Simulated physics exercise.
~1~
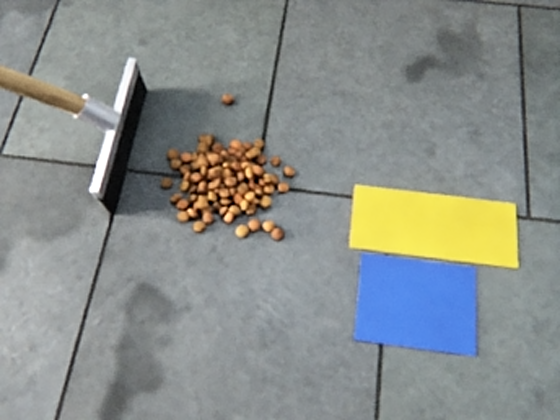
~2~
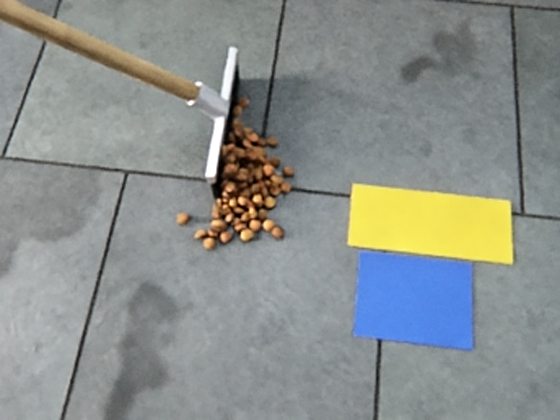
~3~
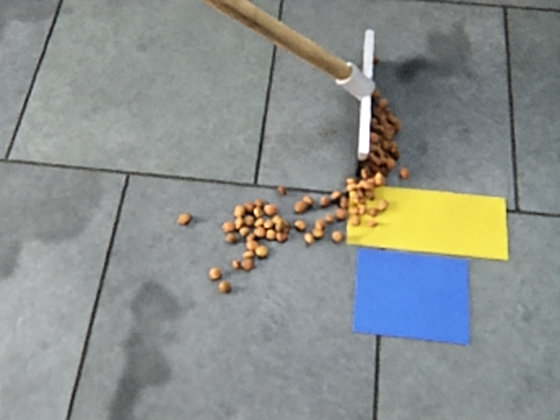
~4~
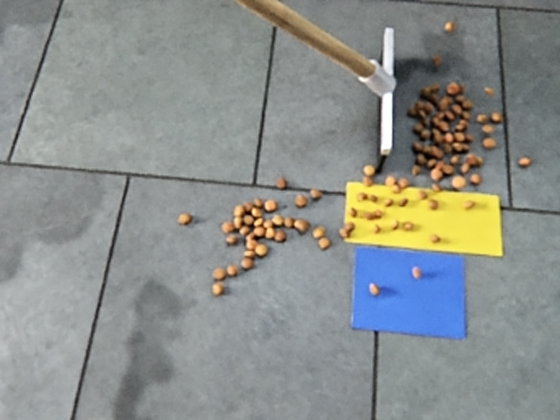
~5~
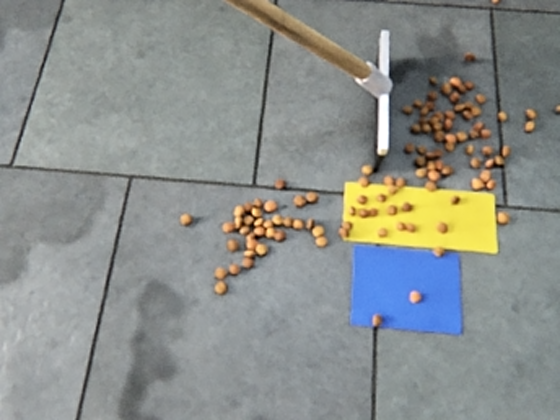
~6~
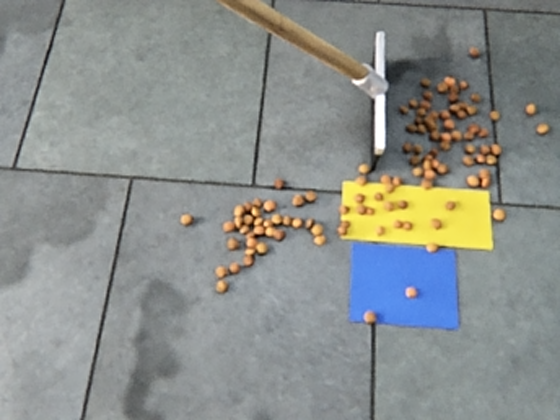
Squeegee pushing a pile of brown kibble rightwards across grey tiles, leaving pieces scattered around and over yellow and blue mats.
